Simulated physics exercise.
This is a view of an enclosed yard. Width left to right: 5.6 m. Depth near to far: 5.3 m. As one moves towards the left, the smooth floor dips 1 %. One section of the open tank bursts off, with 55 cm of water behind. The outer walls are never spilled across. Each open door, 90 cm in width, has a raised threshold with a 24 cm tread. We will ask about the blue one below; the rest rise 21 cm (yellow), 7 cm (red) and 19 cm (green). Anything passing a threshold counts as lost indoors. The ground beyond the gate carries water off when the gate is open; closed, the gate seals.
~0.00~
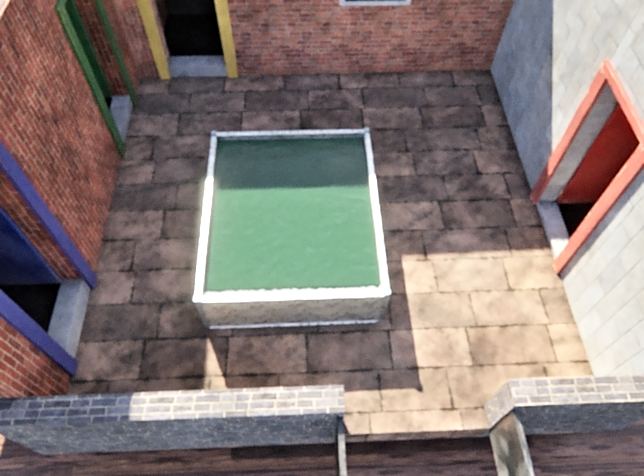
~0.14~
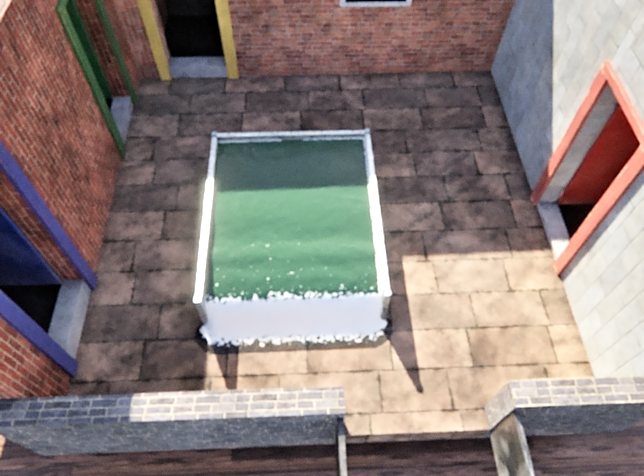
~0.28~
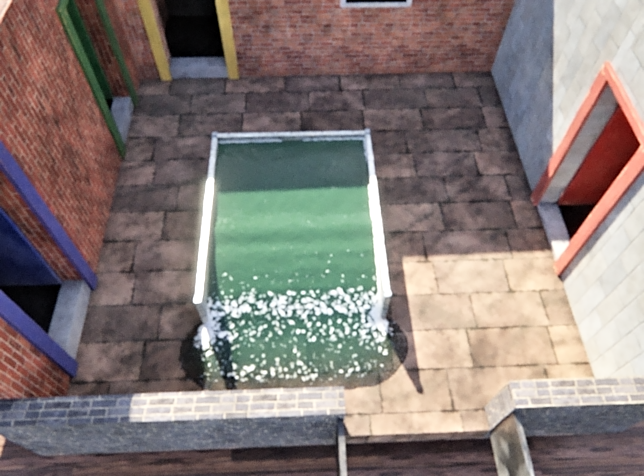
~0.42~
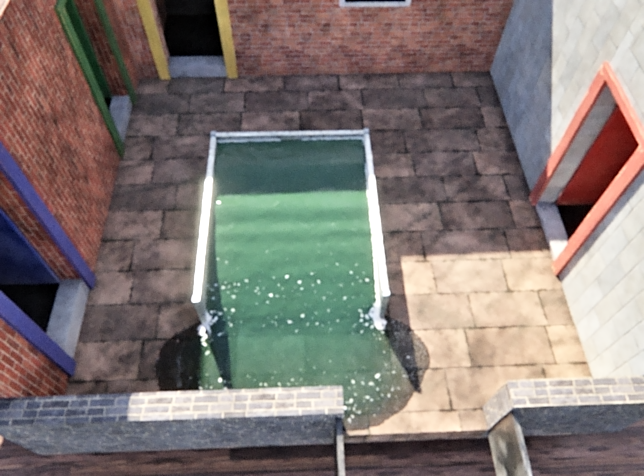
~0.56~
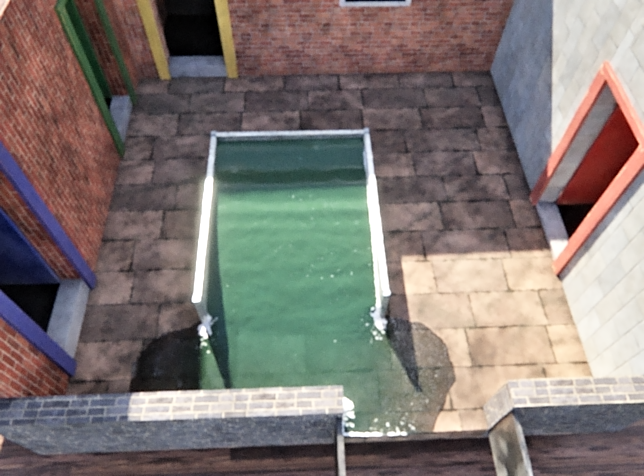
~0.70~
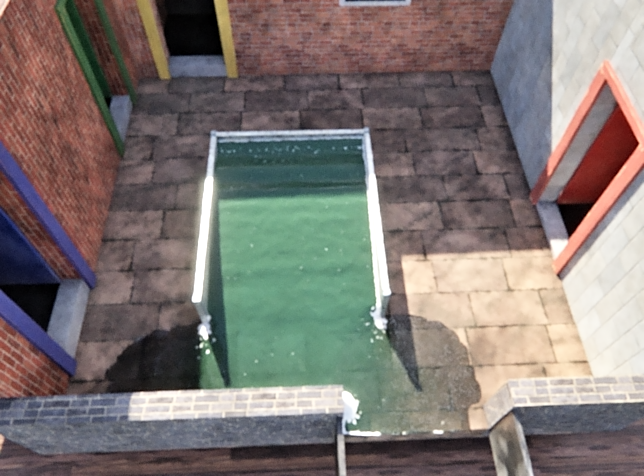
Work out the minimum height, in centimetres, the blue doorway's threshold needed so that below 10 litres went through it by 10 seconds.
The minimum is roughly 24 cm.
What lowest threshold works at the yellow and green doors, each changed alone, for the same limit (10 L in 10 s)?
About 16 cm at yellow and about 11.5 cm at green.
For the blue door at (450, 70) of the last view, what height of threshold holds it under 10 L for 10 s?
You'd want it roughly 6.5 cm high.
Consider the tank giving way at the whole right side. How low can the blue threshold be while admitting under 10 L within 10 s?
Then roughly 7.5 cm.
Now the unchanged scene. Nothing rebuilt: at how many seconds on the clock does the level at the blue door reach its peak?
Some 2.4 s, more or less.
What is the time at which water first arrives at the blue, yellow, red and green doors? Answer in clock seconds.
The blue door gets it at 1.4 s, the yellow door at 3.4 s, the red door at 3.2 s and the green door at 2.8 s.
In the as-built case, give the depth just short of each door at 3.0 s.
Door by door, in centimetres - blue 25, yellow 0, red 0, green 4.
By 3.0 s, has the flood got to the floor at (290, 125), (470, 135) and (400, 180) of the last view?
Status: Clear / clear / clear.
After 1.4 s water covers 15 % of the floor, deepest (42 cm) near (274, 395); it has not reached the blue door.
After 3.0 s water covers 45 % of the floor, deepest (34 cm) near (79, 421); 25 cm at the blue door, 4 litres in over its 25 cm threshold.
After 10.0 s water covers 95 % of the floor, deepest (10 cm) near (61, 421); 8 cm at the blue door, 7 litres in over its 25 cm threshold.
At the blue door as built, the water arrived by 1.5 s and peaked near 26 cm at 2.4 s.
With a threshold of 20 cm, 23 litres would have come in within the 10 s; with 27 cm, 3 litres. So under 10 litres takes about 24 cm.
